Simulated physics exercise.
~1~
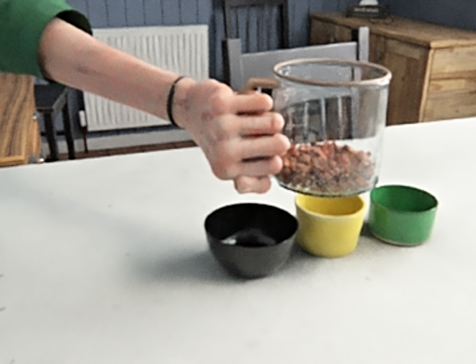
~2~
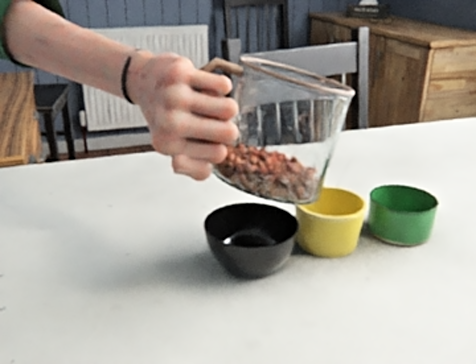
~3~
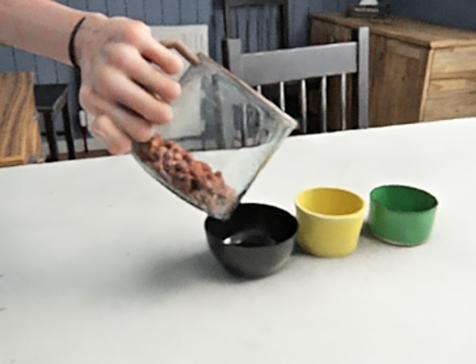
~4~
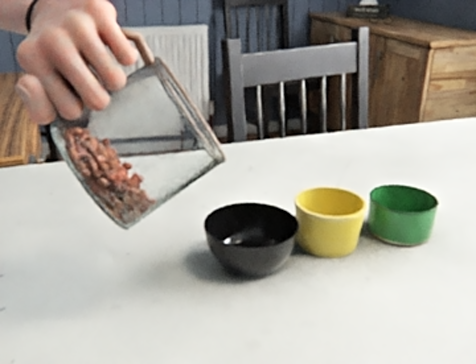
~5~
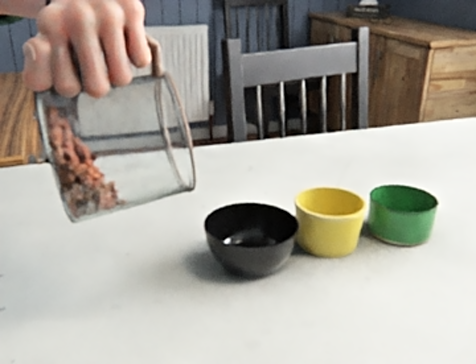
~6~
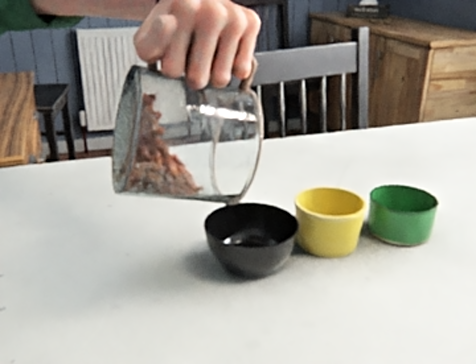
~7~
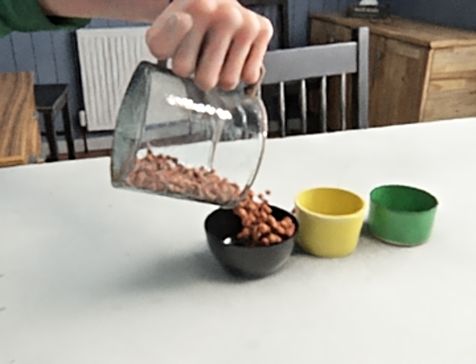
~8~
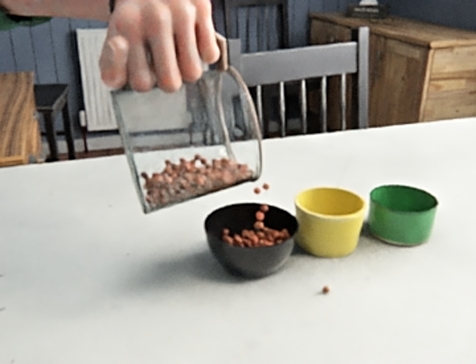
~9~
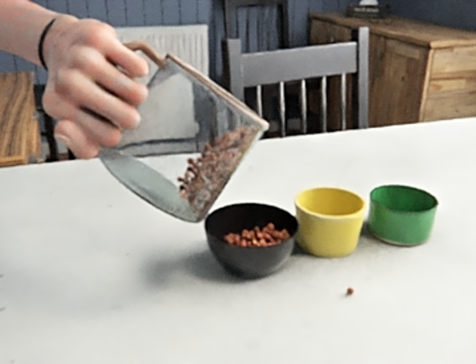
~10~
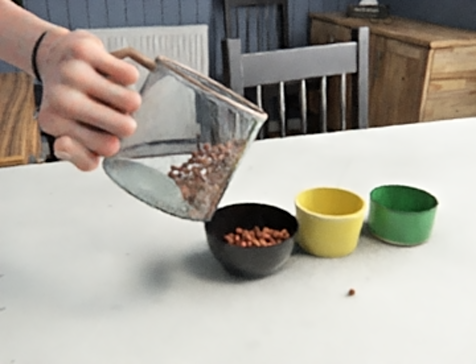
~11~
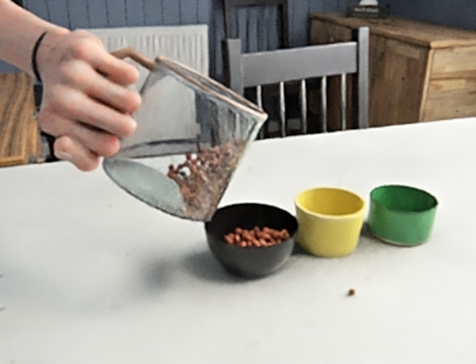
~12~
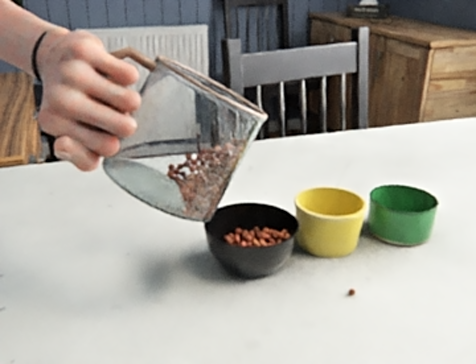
A hand carried a clear jug of small reddish-brown pellets left past the green, yellow and black bowls, then moved it back and tipped some into the black bowl, dropping one on the table and leaving many in the tilted jug.
